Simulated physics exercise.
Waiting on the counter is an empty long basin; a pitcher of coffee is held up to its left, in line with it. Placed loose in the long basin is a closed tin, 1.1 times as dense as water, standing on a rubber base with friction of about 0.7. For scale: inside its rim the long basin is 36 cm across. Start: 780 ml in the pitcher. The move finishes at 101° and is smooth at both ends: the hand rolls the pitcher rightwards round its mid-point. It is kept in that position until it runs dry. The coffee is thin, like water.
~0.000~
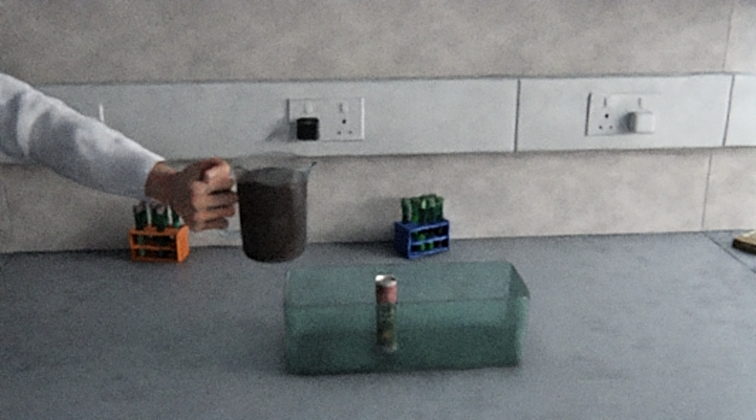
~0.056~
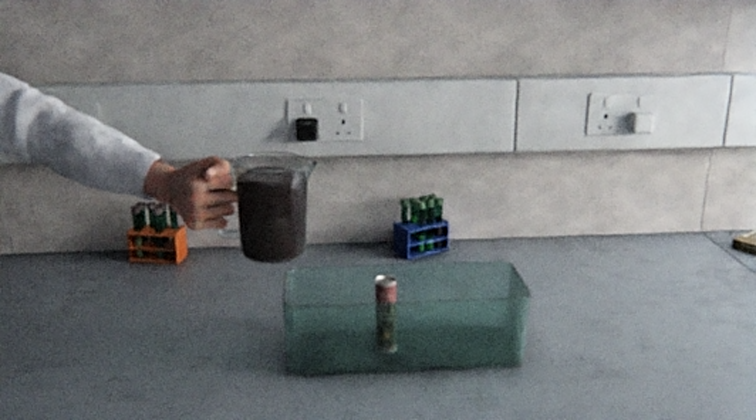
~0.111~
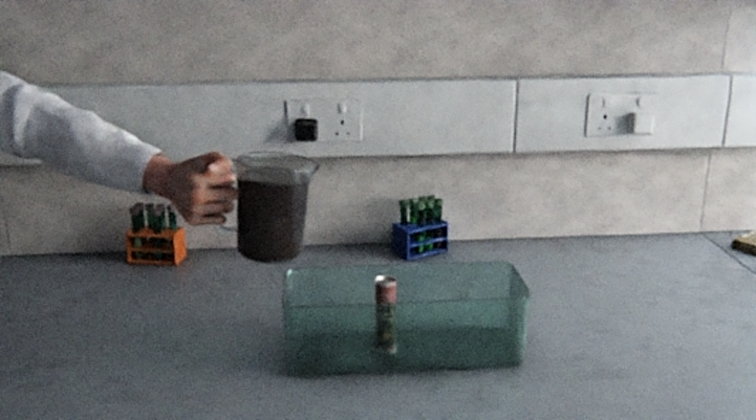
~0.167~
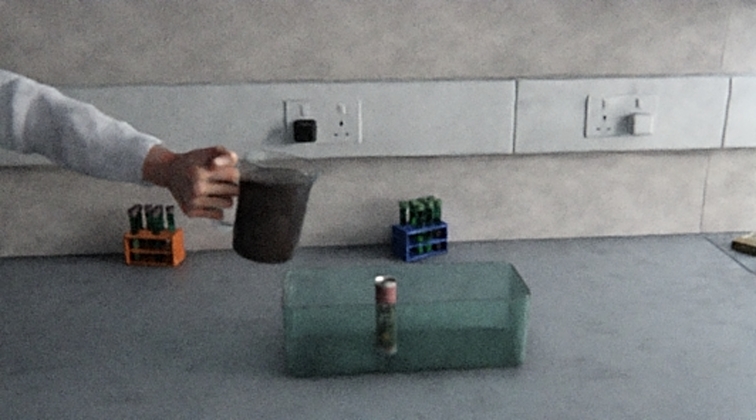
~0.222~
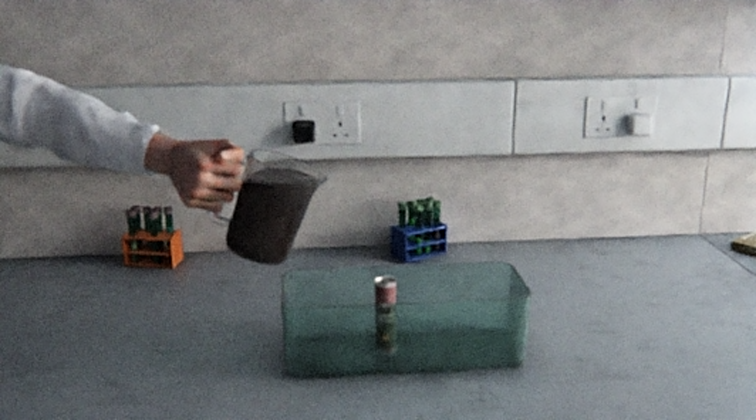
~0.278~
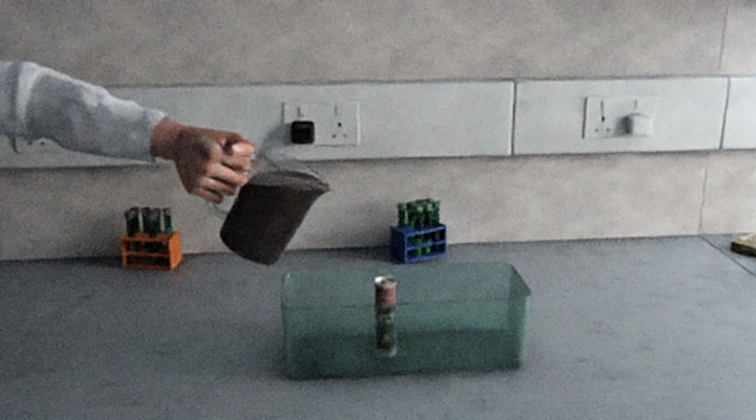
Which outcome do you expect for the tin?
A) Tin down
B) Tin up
A.
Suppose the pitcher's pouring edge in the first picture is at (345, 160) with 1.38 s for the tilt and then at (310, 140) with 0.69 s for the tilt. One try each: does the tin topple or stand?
Run one: It does not tip. Run two: It tumbles.
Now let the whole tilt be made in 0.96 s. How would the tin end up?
Outcome - the tin comes down.
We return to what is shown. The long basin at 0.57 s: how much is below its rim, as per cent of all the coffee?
Roughly 10 percent of it.
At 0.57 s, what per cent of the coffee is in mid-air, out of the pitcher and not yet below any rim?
Estimate: Some 20 % of the total.
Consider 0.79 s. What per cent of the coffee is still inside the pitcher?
Roughly 26 percent remains.
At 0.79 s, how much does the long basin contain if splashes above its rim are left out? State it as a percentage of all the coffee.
Roughly 56 per cent.
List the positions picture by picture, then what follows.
Tilt 0°; pouring edge (316, 162); surface from (238, 175) to (307, 174); the long basin's rim runs from (286, 288) to (521, 279); the tin's top is at (386, 283), in the first frame.
Tilt 1°; pouring edge (317, 163); surface from (238, 174) to (306, 174), in the second frame.
Tilt 5°; pouring edge (319, 165); surface from (240, 174) to (309, 175), in the third frame.
Tilt 12°; pouring edge (323, 171); surface from (242, 175) to (312, 176), in the fourth frame.
Tilt 20°; pouring edge (328, 178); surface from (241, 185) to (318, 178), in the fifth frame.
Tilt 30°; pouring edge (332, 188); surface from (238, 195) to (328, 182), in the sixth frame.
Then, 0.57 s in, the tilt is 87° and 70 per cent is still to pour; the tin stands where it began.
Then, 0.79 s in, the tilt is 101° and 26 per cent is still to pour; the tin stands 3 cm from where it began.
Then, 1.01 s in, the tilt is 101° and 6 per cent is still to pour; the tin leans 59°.
Then, 1.26 s in, the tilt is 101° and 1 per cent is still to pour; the tin lies on its side.
Finally, the tin lies on its side.
